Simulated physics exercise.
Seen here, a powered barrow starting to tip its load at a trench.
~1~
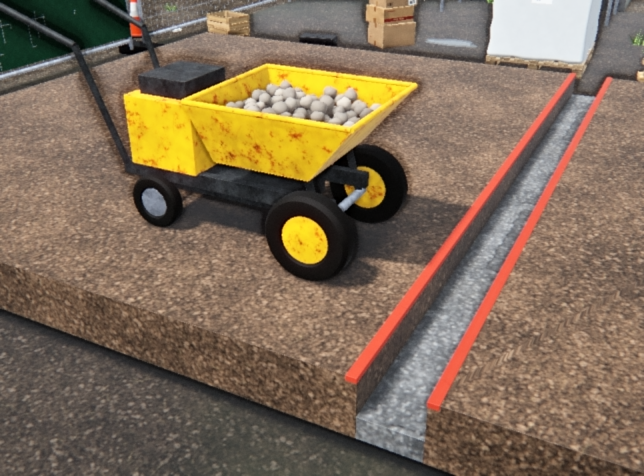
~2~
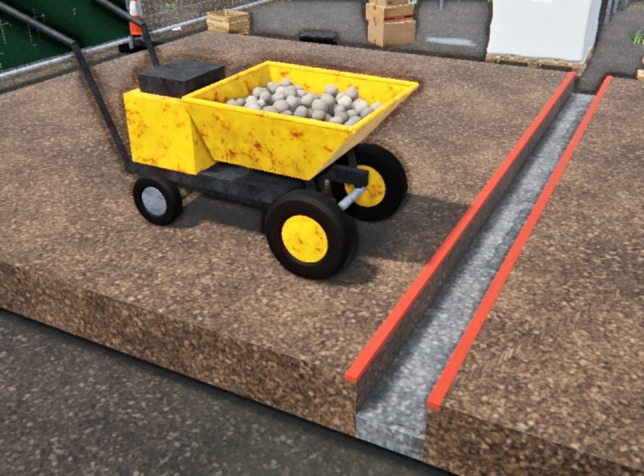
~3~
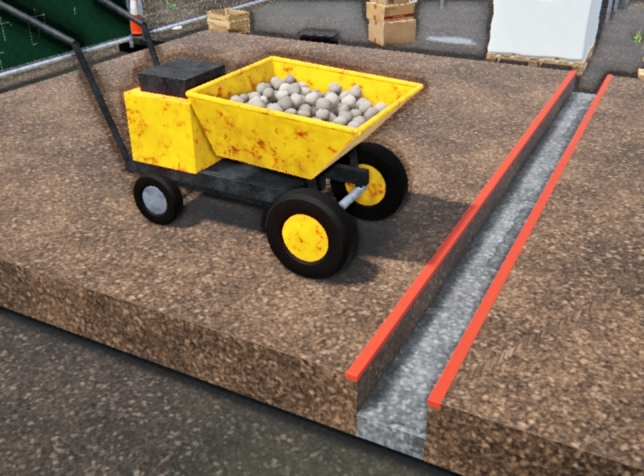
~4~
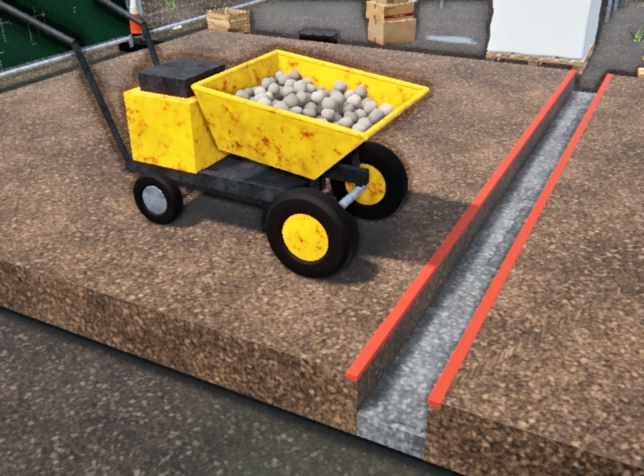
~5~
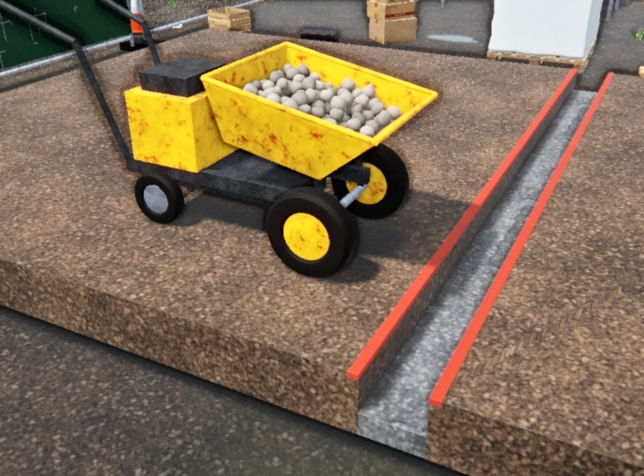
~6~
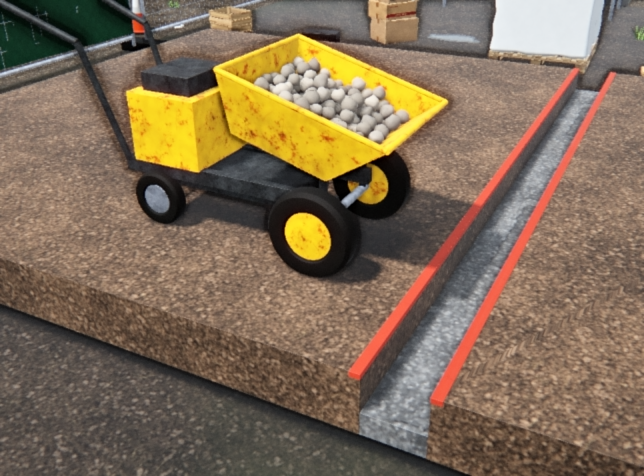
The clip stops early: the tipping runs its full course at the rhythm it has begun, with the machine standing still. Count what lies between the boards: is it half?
It catches over half.
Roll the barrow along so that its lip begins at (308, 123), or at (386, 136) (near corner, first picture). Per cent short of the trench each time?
In turn 10 and 0 in a hundred.
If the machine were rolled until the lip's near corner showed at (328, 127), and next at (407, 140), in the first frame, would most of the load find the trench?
One: Above a half. Two: Not half.
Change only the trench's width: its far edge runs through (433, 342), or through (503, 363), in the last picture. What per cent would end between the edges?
First some 20, then 100 per cent.
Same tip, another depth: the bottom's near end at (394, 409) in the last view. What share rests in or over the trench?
About 50 per cent.
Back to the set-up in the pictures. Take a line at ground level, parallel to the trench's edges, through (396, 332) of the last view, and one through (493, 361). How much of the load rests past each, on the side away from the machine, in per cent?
About 90 and 20 per cent.
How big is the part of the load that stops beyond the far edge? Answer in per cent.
Near 25 %.
Soon, skip tipped steeply; all in the skip.
A while on, skip tipped right over; about two thirds in the skip; about a quarter in or heaped over the trench; a small part beyond it; a stray few falling.
Towards the end, skip tipped right over; a small part in the skip; about two thirds in or heaped over the trench; about a quarter beyond it.
Finally, skip tipped right over; a small part in the skip; about two thirds in or heaped over the trench; about a quarter beyond it.
